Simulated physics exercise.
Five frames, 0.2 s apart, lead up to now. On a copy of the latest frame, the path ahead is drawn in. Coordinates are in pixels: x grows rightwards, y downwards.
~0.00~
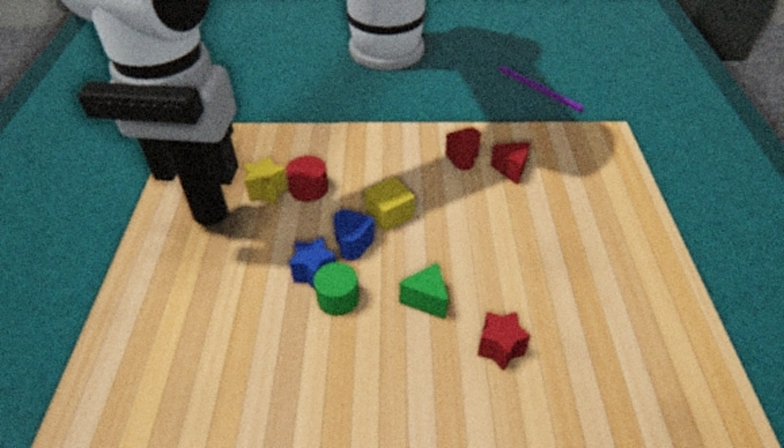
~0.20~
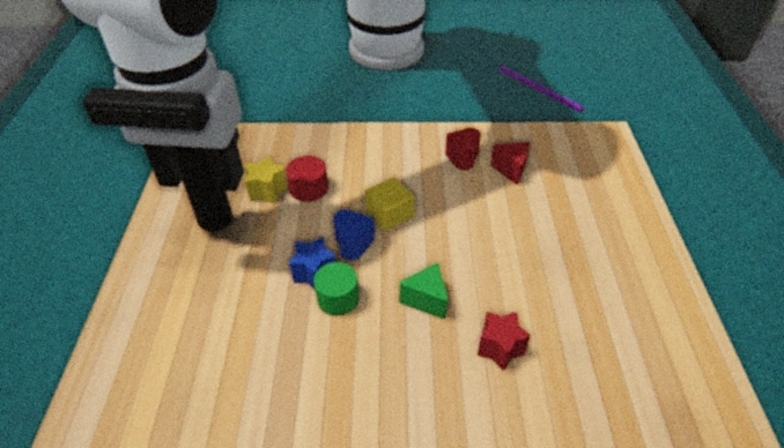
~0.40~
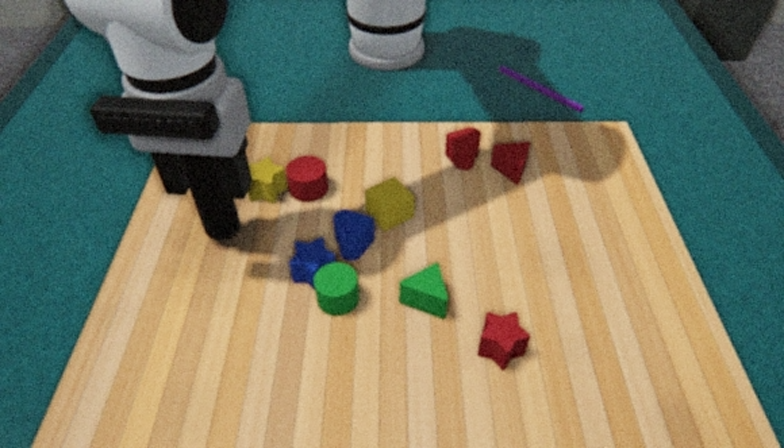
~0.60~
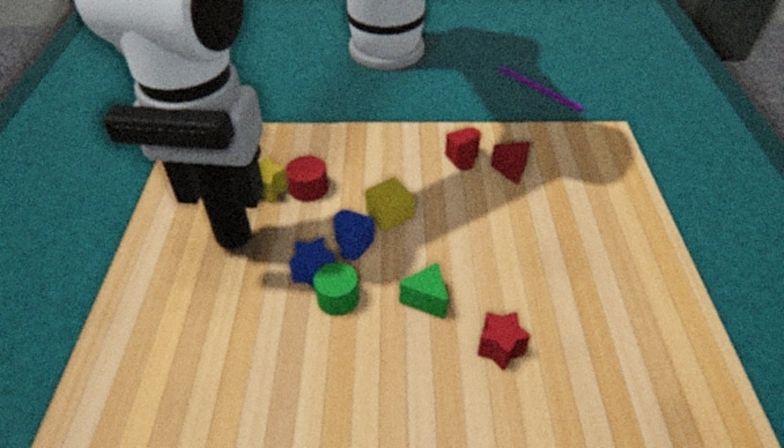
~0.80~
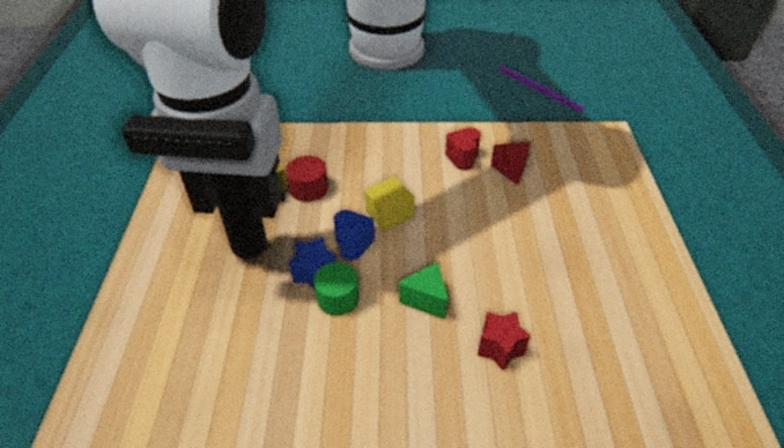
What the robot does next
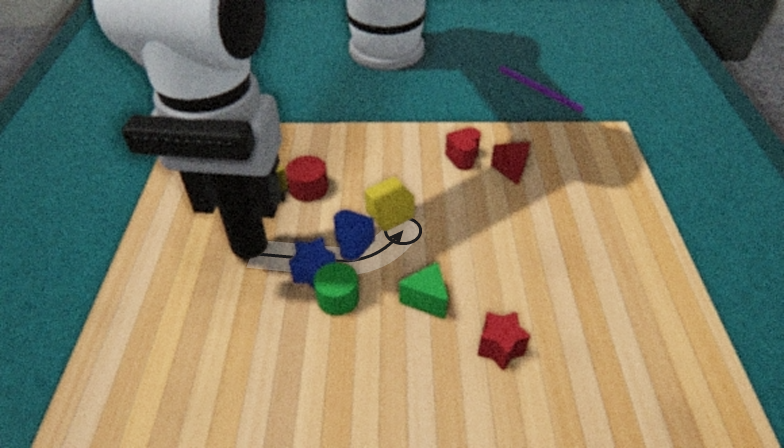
A robot arm moves its black tip slightly right and nearer across a board of still, coloured blocks.
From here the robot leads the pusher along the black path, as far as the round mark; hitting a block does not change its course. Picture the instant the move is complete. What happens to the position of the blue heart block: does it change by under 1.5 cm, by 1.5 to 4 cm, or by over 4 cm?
The answer will be the long band, over 4 cm.
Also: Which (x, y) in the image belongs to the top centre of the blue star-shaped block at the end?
Expect it around (369, 265).
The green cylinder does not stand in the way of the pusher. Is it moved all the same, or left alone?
It gets moved.
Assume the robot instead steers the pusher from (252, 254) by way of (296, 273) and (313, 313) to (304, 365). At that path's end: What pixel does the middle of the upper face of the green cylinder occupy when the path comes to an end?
The middle of the upper face of the green cylinder will lie at about (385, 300) in the picture.
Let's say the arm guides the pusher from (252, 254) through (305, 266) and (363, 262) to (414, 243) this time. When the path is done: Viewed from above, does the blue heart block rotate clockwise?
Going by the path, no.
Path on the board, from (252, 254) over (307, 259) and (363, 258) to (403, 230).
The first path, step by step. One third of the way, pusher at (306, 250); blue star-shaped block at (331, 254), turned 30° clockwise; green cylinder at (340, 282).
Two thirds of the way, pusher at (363, 250); blue star-shaped block at (368, 265), turned 70° clockwise; green cylinder at (354, 295); blue heart block at (375, 215), turned 50° anticlockwise; yellow square block at (394, 188).
At the end, pusher at (403, 222); blue star-shaped block at (369, 265), turned 75° clockwise; green cylinder at (354, 295); blue heart block at (392, 189), turned 95° anticlockwise; yellow square block at (407, 169), turned 30° anticlockwise.
